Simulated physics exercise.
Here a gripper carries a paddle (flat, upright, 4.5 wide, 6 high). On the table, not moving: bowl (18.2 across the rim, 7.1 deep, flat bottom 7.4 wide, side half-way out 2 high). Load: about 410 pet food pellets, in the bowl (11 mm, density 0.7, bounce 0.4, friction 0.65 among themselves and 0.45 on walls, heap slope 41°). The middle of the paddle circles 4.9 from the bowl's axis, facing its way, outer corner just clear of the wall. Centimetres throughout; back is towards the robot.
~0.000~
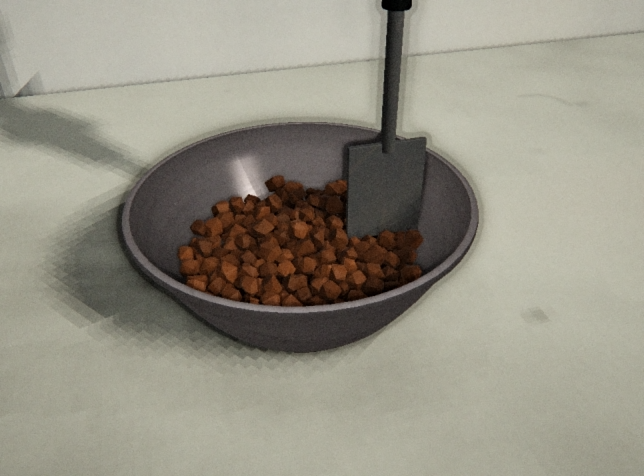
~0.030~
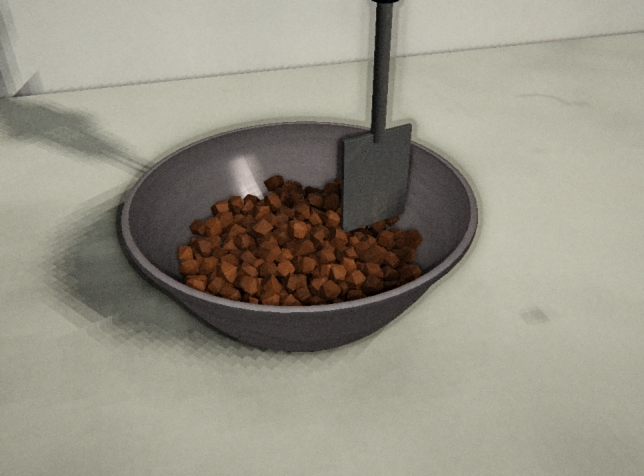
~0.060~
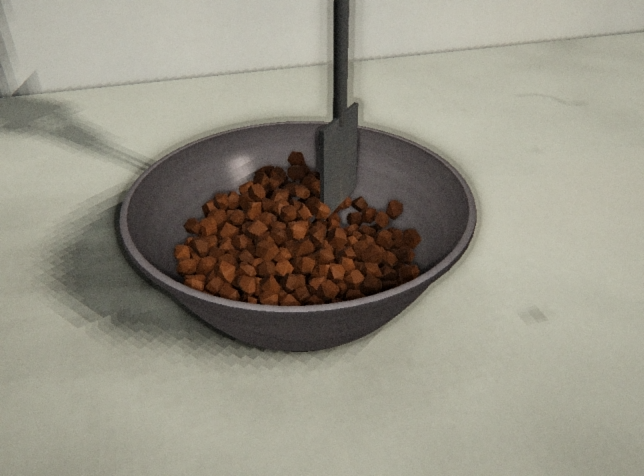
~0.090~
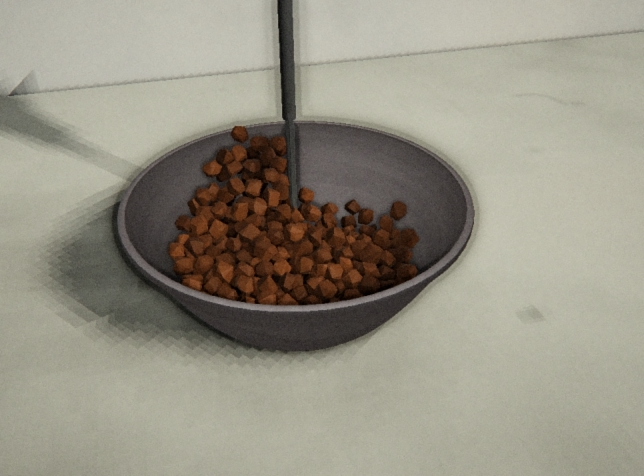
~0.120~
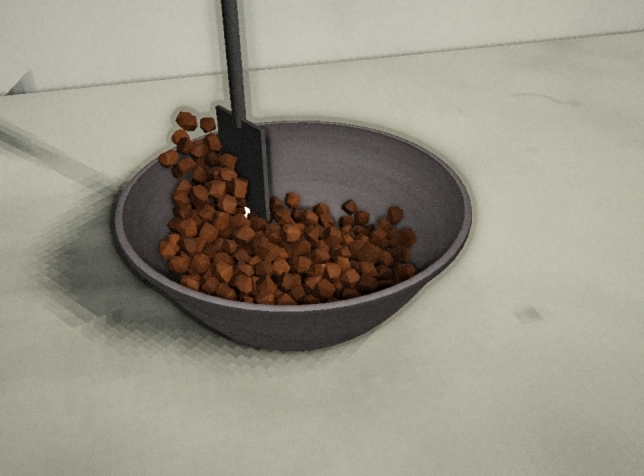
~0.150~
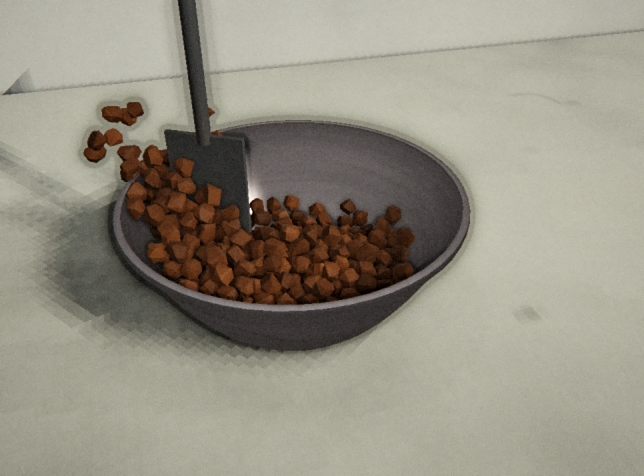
A dark flat paddle on a thin upright handle sweeps leftward through the back of a bowl, turning as it goes and pushing brown chunks into a mound at the left rim, where a few pass over the edge. The wide grey bowl sits still, loosely filled with small reddish-brown pieces. A fixed, raised view shows the pale, faintly marked tabletop and a whitish wall behind.
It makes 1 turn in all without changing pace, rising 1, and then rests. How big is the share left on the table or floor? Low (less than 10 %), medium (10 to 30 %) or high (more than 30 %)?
A medium share, 10 to 30 %, ends on the table or floor.
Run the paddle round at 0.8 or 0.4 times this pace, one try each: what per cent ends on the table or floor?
About 15 and 5 per cent.
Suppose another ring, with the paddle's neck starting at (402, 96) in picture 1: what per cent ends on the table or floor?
About 0 per cent.
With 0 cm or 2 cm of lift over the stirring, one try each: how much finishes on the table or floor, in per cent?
Some 25 and 10 per cent.
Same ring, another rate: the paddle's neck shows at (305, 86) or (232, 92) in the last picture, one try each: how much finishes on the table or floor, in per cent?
About 5 and 15 per cent.
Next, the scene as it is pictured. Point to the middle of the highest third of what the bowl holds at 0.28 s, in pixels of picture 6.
Around (356, 266).
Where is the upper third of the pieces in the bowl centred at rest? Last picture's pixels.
Around (315, 249).
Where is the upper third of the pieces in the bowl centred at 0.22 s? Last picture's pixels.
Near (288, 280).
After 0.22 s, 225° round, highest piece 11 above the table; 383 in the bowl, 27 in flight or on the tool.
After 0.28 s, 299° round, highest piece 12 above the table; 360 in the bowl, 4 on the table or floor, 46 in flight or on the tool.
After 0.51 s, 0° round, highest piece 6 above the table; 336 in the bowl, 73 on the table or floor, 1 in flight or on the tool.
After 1.21 s, 0° round, highest piece 6 above the table; 336 in the bowl, 74 on the table or floor.
At rest, 336 in the bowl, 74 on the table or floor. That is 18 % on the table or floor.
